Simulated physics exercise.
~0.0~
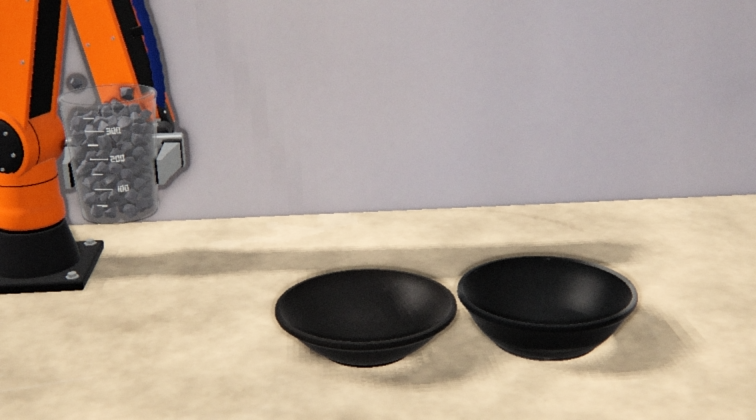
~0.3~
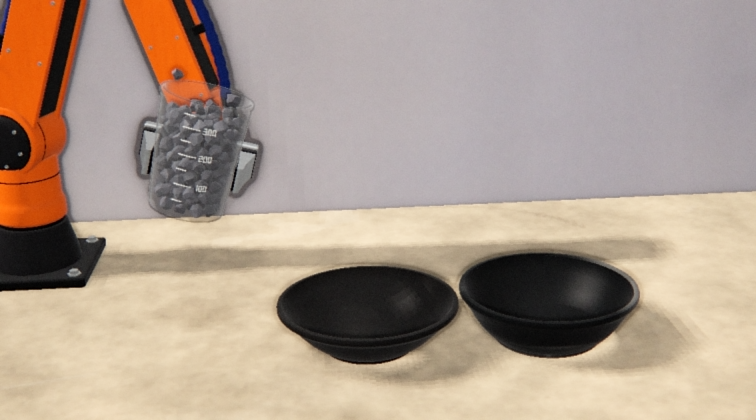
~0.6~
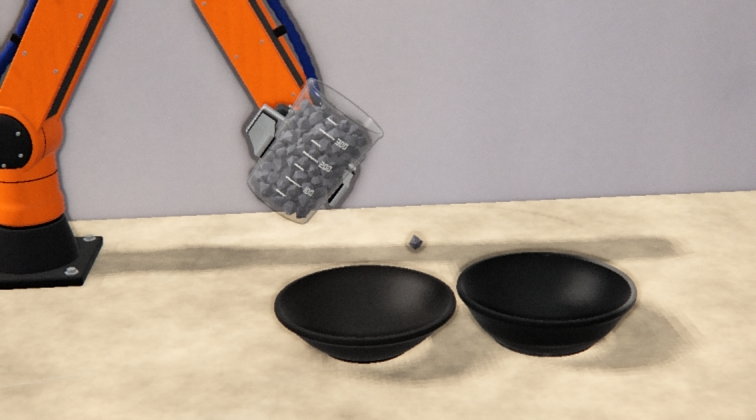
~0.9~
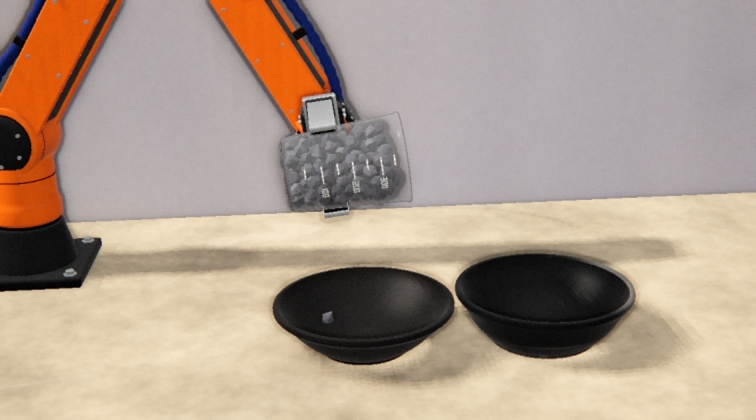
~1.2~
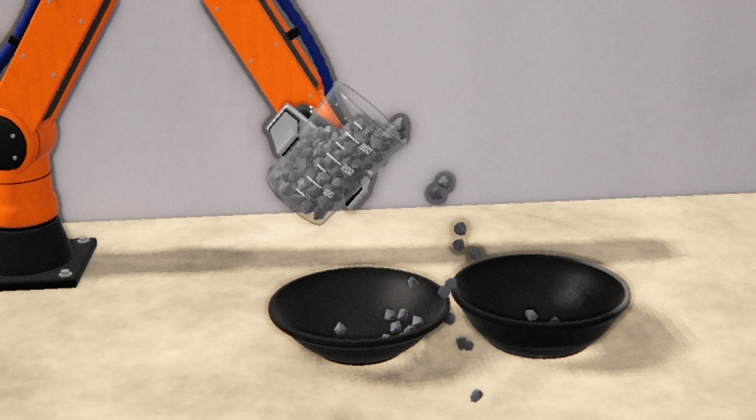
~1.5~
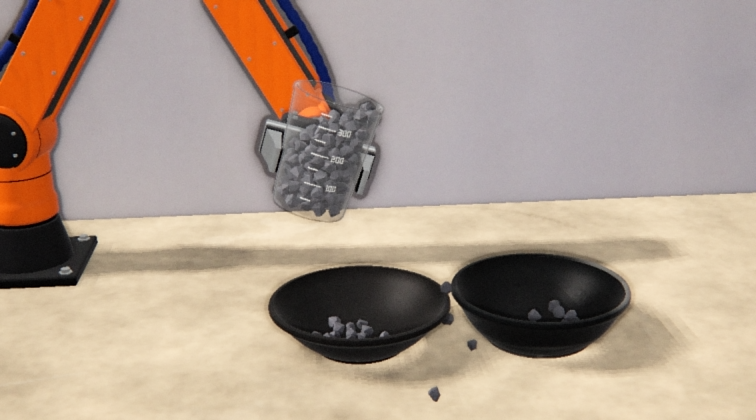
An orange robot arm at the left, seen from the front and slightly above, holds a clear beaker of grey pebbles over a pale, mottled tabletop before a plain greyish wall. Two black bowls sit side by side to the right. The arm carries the beaker rightward, tipping it until it lies on its side, and a first pebble drops into the left bowl. More pebbles tumble out, landing in both bowls and on the table between them. The beaker swings back nearly upright, still mostly full, with small piles in the bowls and a few strays outside.
